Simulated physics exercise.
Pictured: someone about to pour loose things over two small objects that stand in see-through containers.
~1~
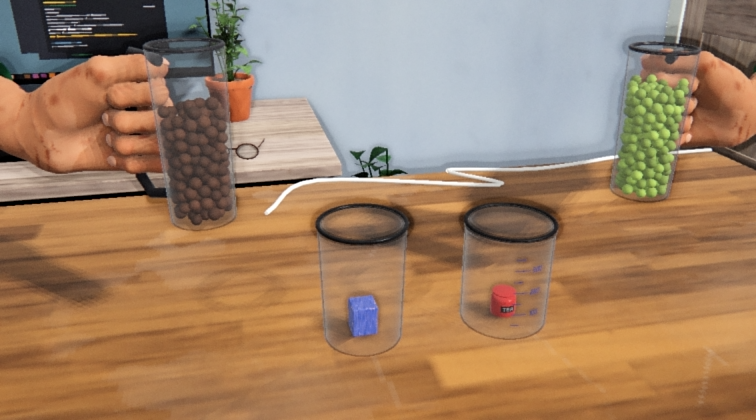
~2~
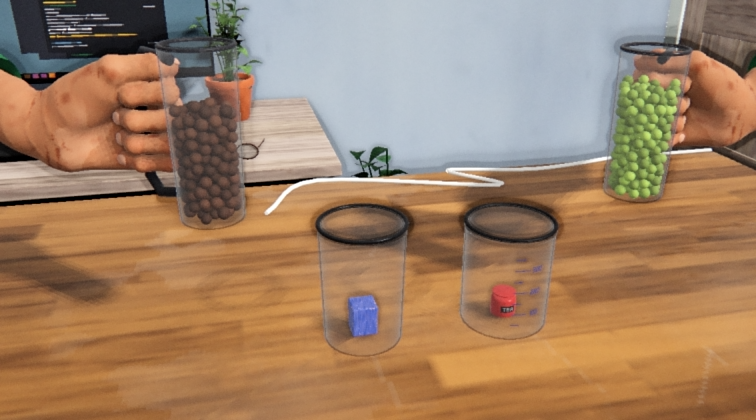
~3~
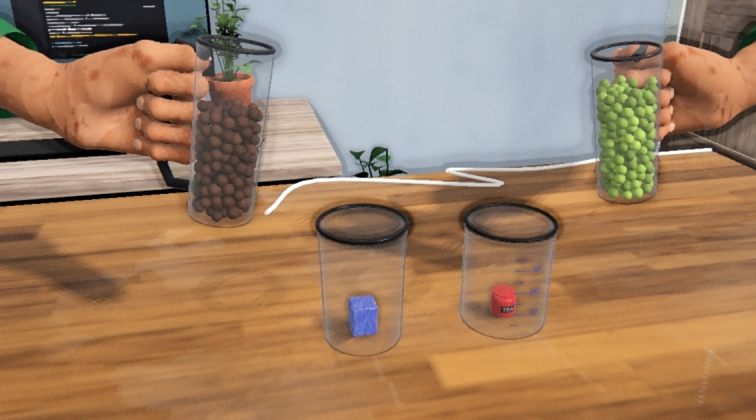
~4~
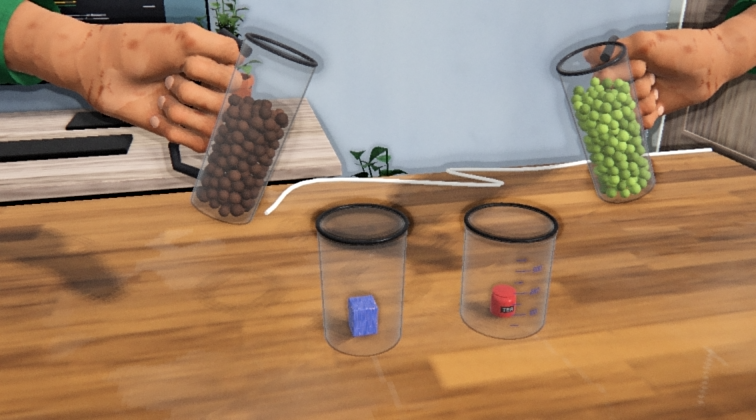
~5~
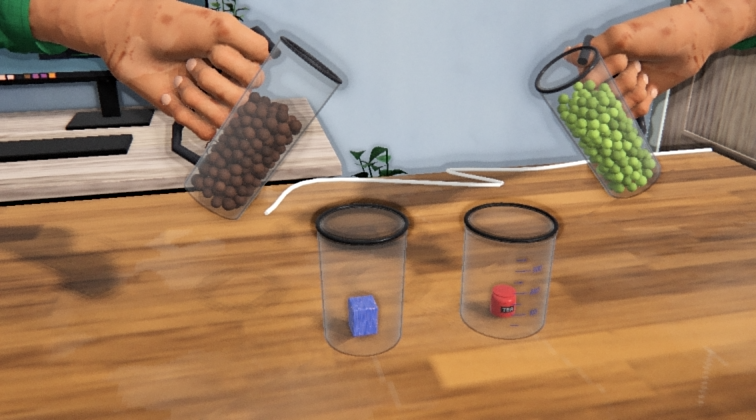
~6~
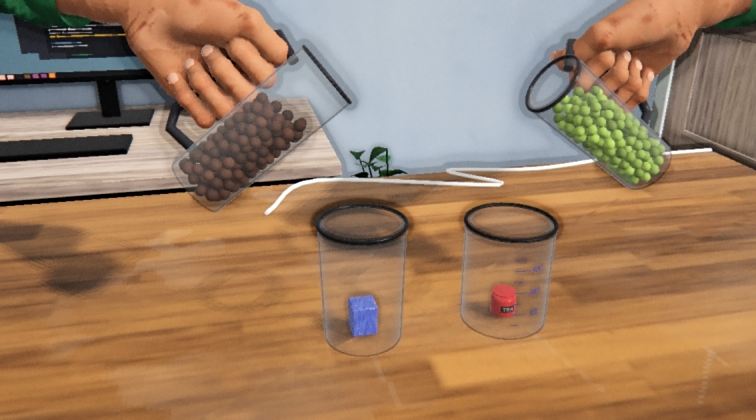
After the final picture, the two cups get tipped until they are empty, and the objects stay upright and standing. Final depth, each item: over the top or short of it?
As I see it, left thing: Tip goes below; right thing: Tip goes below.
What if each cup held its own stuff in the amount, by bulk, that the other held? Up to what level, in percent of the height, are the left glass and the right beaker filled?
55 and 45 percent.
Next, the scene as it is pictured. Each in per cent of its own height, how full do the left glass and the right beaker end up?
Left 50 %, right 50 %.
Then, 0.48 s after the last picture, left glass empty, all of its cupful still in the cup; right beaker empty, all of its cupful still in the cup.
Then, 0.91 s after the last picture, left glass nearly empty, about two thirds of its cupful still in the cup; right beaker nearly empty, about two thirds of its cupful still in the cup.
Then, 1.27 s after the last picture, left glass a third full, none of its cupful still in the cup; right beaker a third full, none of its cupful still in the cup.
At rest, left glass half full (surface near (363, 279)), nothing beside it; right beaker half full (surface near (506, 269)), nothing beside it; the left thing is covered; the right thing is covered.
